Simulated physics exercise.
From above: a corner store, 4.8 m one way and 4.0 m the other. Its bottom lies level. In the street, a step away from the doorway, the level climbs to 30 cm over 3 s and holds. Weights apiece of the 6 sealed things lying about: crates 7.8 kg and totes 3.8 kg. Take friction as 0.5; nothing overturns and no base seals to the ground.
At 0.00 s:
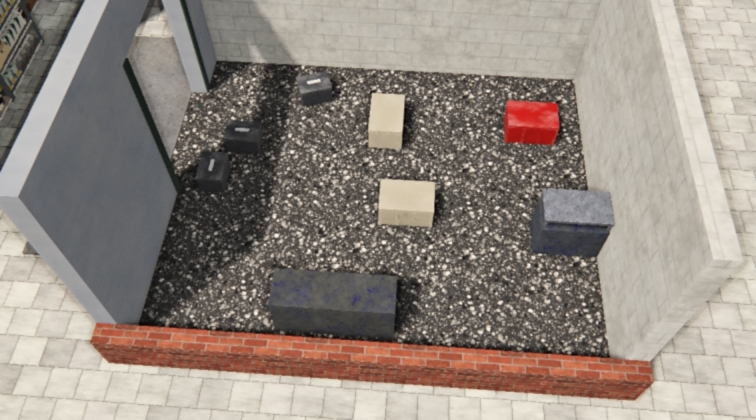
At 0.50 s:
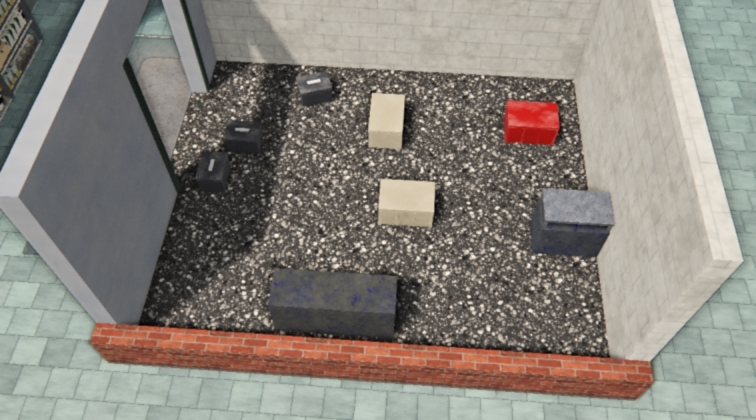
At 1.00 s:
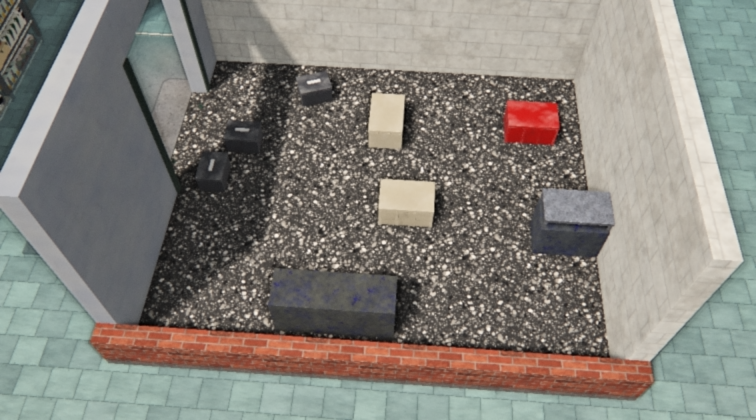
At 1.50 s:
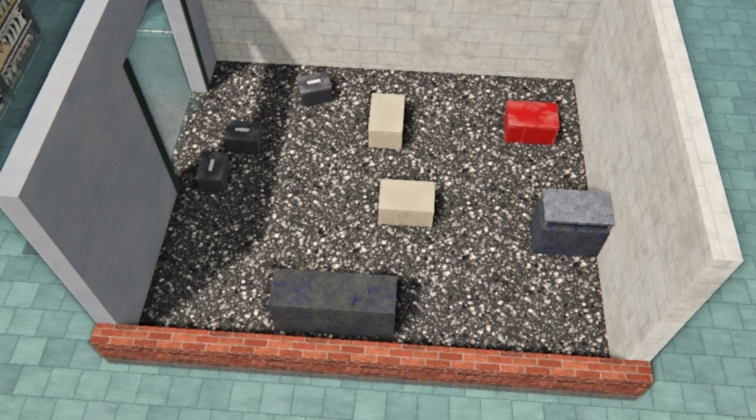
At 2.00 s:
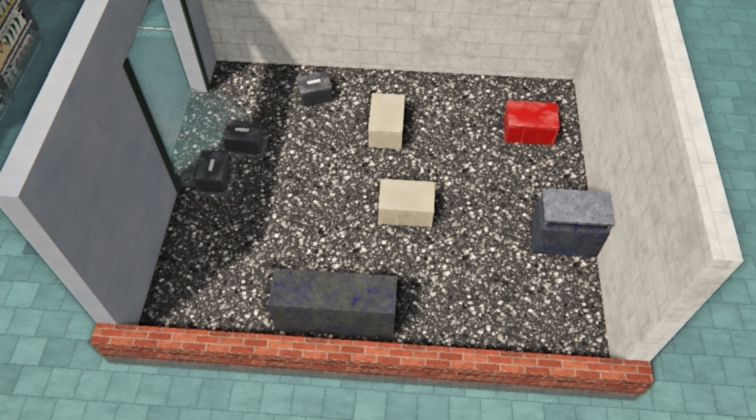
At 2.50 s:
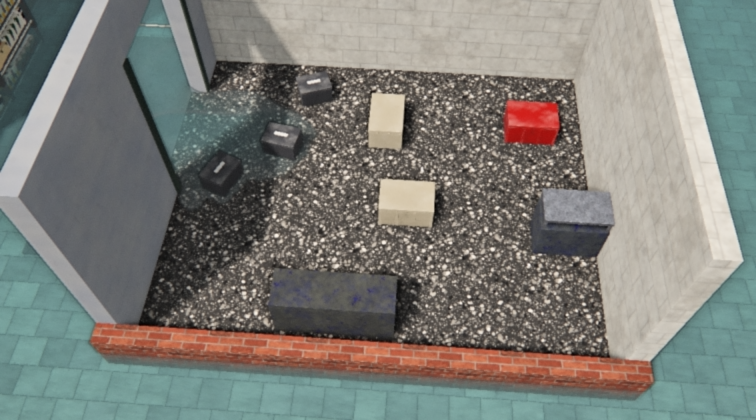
In a small walled store, water enters through the doorway and shifts two dark boxes.
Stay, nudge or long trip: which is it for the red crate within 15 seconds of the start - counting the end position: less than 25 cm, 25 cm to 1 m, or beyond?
Red crate travels far.
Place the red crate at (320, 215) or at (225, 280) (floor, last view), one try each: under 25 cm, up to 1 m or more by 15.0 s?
In that order: It travels far; it gets carried off.
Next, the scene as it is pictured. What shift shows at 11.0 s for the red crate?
Roughly 120 cm by then.
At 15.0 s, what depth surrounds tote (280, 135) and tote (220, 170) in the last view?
Roughly 25 and 16 cm.
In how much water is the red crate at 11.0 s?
About 20 cm.
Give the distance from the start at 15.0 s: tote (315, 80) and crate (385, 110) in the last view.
In that order: 400 cm, 250 cm.
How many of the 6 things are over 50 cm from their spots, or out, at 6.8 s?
By then 5.
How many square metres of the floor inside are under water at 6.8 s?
About 18 m2.
After 3.5 s the red crate is near (533, 114), 0.0 m from its start, aground; 0 afloat.
After 6.8 s the red crate is near (552, 130), 0.4 m from its start, afloat; 5 afloat.
After 11.0 s the red crate is near (461, 163), 1.3 m from its start, afloat; 6 afloat.
After 15.0 s the red crate is near (390, 244), 2.6 m from its start, afloat; 6 afloat.
